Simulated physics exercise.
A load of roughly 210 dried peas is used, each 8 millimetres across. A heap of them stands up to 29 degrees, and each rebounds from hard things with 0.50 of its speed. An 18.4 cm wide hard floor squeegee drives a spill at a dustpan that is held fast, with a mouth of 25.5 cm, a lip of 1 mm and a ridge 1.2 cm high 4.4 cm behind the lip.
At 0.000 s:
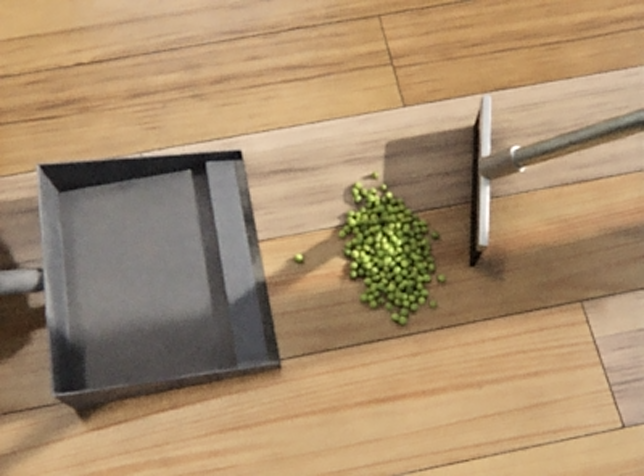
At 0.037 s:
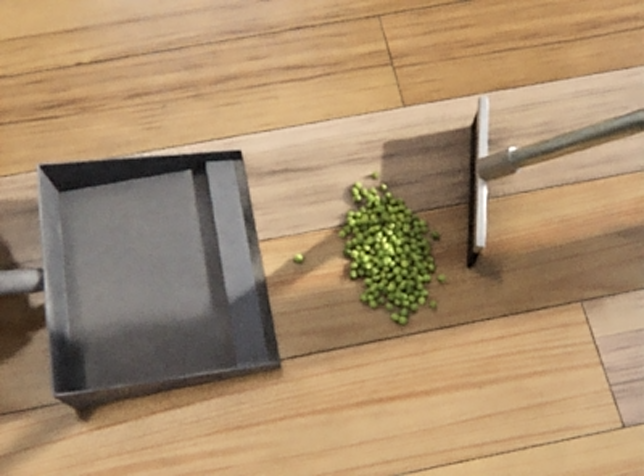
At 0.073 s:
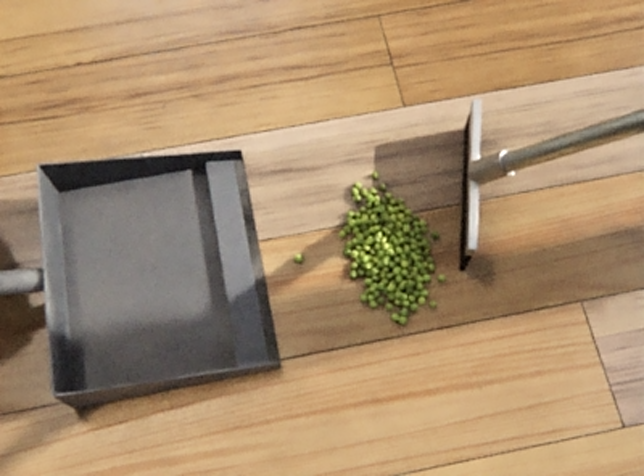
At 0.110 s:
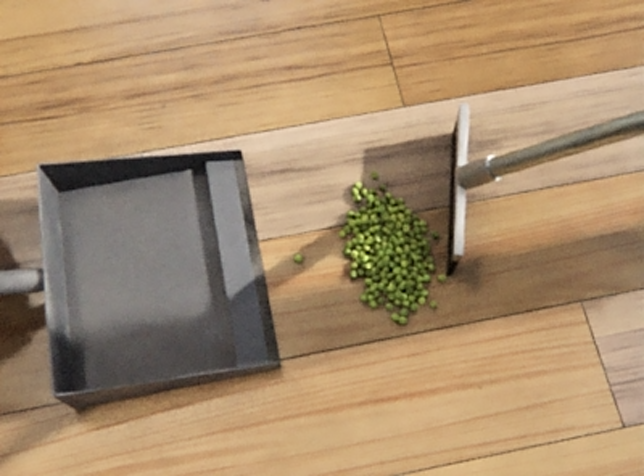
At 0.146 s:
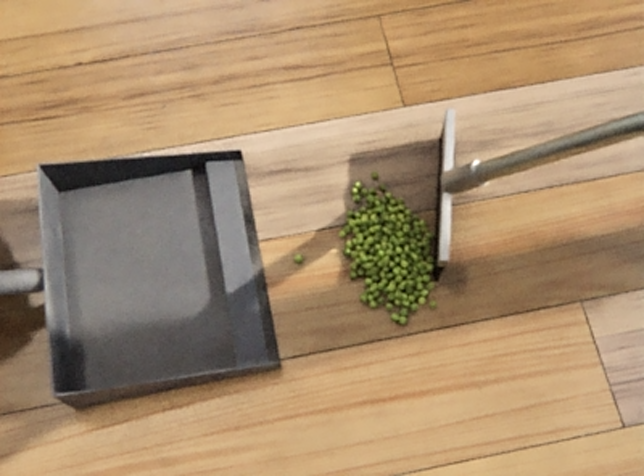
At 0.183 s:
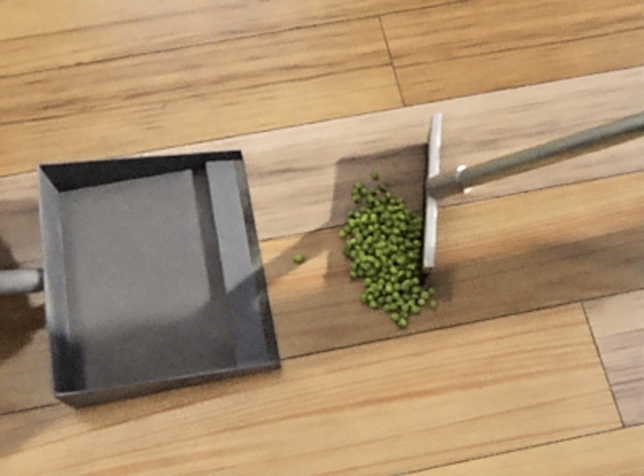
On a wooden floor, a squeegee sliding left and pressing into a heap of green peas beside a still, dark dustpan.
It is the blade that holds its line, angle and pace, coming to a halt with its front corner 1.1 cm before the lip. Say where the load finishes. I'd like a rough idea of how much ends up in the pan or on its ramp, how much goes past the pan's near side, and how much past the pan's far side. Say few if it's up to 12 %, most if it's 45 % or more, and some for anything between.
Here is my call: In the pan or on its ramp some, past the pan's near side few, past the pan's far side few.
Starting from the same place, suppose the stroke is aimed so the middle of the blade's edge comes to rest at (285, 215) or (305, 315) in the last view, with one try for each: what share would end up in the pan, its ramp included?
The two tries give about 20 and 10 percent.
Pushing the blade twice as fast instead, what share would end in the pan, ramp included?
Roughly 40 in a hundred.
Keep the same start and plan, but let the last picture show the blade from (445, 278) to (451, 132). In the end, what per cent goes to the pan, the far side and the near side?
Pan 0 % / far 0 % / near 5 %.
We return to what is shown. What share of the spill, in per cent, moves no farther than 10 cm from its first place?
I'd estimate roughly 10 per cent.
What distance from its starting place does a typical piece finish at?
I'd put it near 14 cm.
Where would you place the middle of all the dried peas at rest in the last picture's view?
Look around (272, 264) in the last picture.
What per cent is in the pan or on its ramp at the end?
Roughly 15 %.
Then, at 0.36 s, middle of the blade 11 cm from the lip; 0 % over the lip, far side 0 %, near side 0 %.
Then, at 0.47 s, middle of the blade 6 cm from the lip; 0 % over the lip, far side 0 %, near side 0 %.
Then, at 0.72 s, middle of the blade 4 cm from the lip; 20 % over the lip, far side 5 %, near side 0 %.
At rest (1.1 s), pan 15 %, near side 0 %, far side 5 %, in front of the lip or behind the blade 80 %.
